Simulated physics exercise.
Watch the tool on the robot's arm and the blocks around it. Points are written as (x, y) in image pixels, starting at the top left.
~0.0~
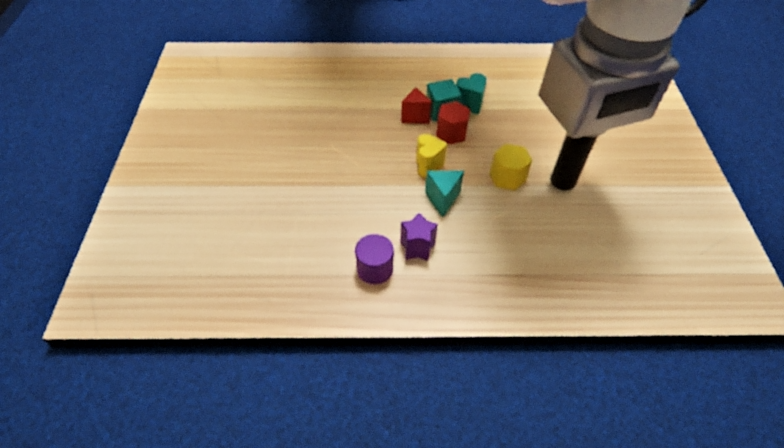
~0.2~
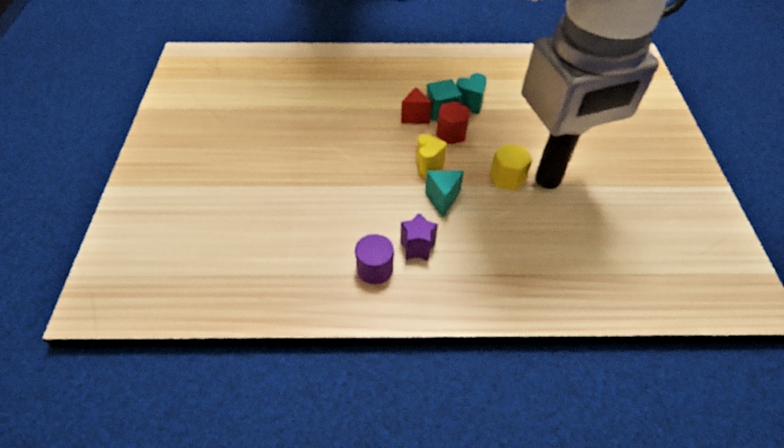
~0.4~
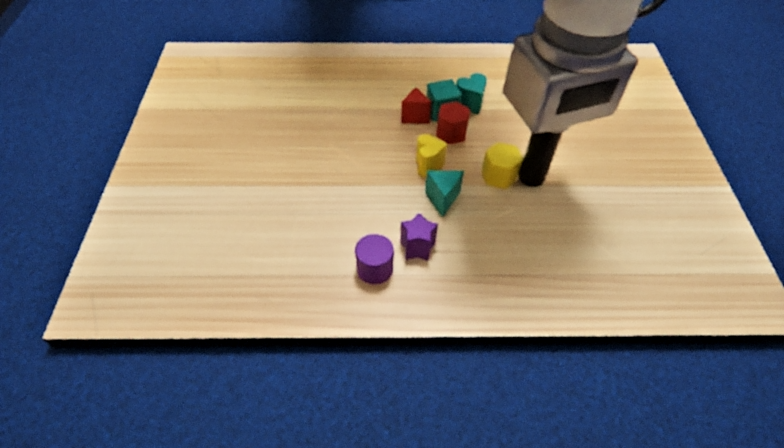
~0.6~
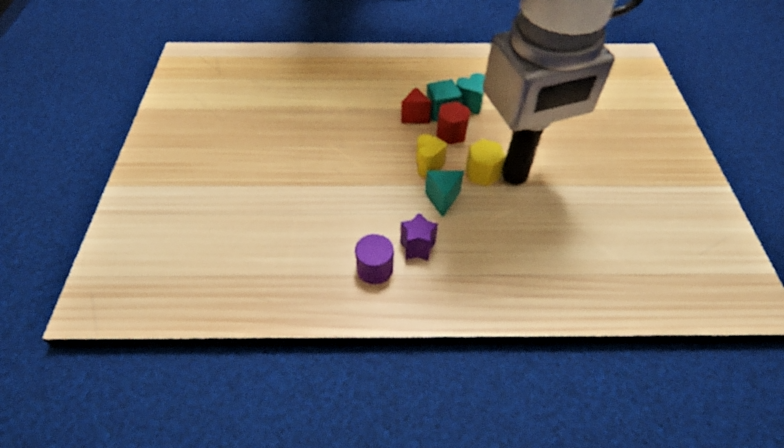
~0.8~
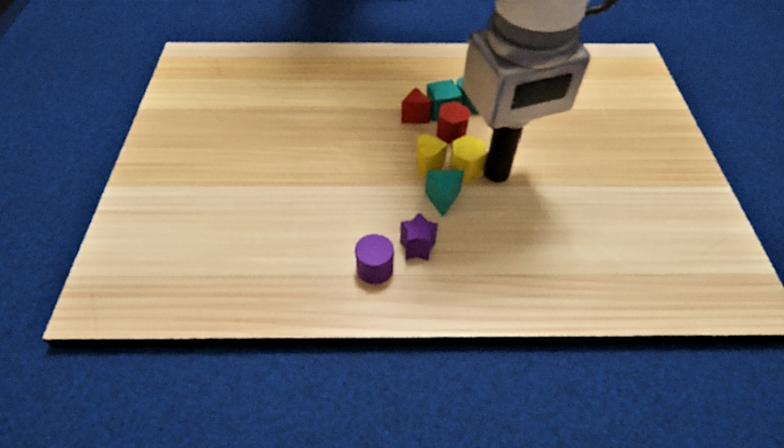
On a wooden board over blue cloth, a robot arm moves left, pushing a yellow block toward the yellow heart-shaped block.
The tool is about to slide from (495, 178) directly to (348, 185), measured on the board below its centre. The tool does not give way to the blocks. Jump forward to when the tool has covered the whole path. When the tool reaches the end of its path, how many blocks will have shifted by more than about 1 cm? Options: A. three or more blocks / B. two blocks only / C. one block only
That would be B.
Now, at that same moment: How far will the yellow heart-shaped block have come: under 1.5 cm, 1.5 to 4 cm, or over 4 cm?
Offset: 1.5 to 4 cm.
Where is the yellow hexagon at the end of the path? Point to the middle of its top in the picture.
It ends at (439, 138).
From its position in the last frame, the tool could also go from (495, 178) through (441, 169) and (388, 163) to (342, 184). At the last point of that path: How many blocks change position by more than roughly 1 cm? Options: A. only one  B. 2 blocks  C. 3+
B.
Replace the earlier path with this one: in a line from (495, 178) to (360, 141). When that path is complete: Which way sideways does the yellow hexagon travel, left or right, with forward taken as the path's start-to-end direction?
Pushed right.
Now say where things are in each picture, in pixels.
In the first picture, tool's lower end at (563, 181); yellow heart-shaped block at (430, 145); turquoise triangular block at (446, 179); yellow hexagon at (513, 156).
In the second picture, tool at (548, 179); blocks still.
In the third picture, tool at (532, 177); yellow hexagon at (505, 154).
In the fourth picture, tool at (515, 175); yellow hexagon at (487, 151).
In the fifth picture, tool at (497, 173); yellow heart-shaped block at (430, 145); turquoise triangular block at (446, 179); yellow hexagon at (470, 147).
What follows on the original path. One third of the way, tool at (447, 175); yellow heart-shaped block at (408, 135), turned 65° anticlockwise; yellow hexagon at (440, 138), turned 75° clockwise.
Two thirds of the way, tool at (397, 178); yellow heart-shaped block at (405, 134), turned 70° anticlockwise; yellow hexagon at (439, 138), turned 80° clockwise.
At the end, tool at (347, 180); yellow heart-shaped block at (405, 134), turned 70° anticlockwise; turquoise triangular block still; yellow hexagon at (439, 138), turned 80° clockwise.
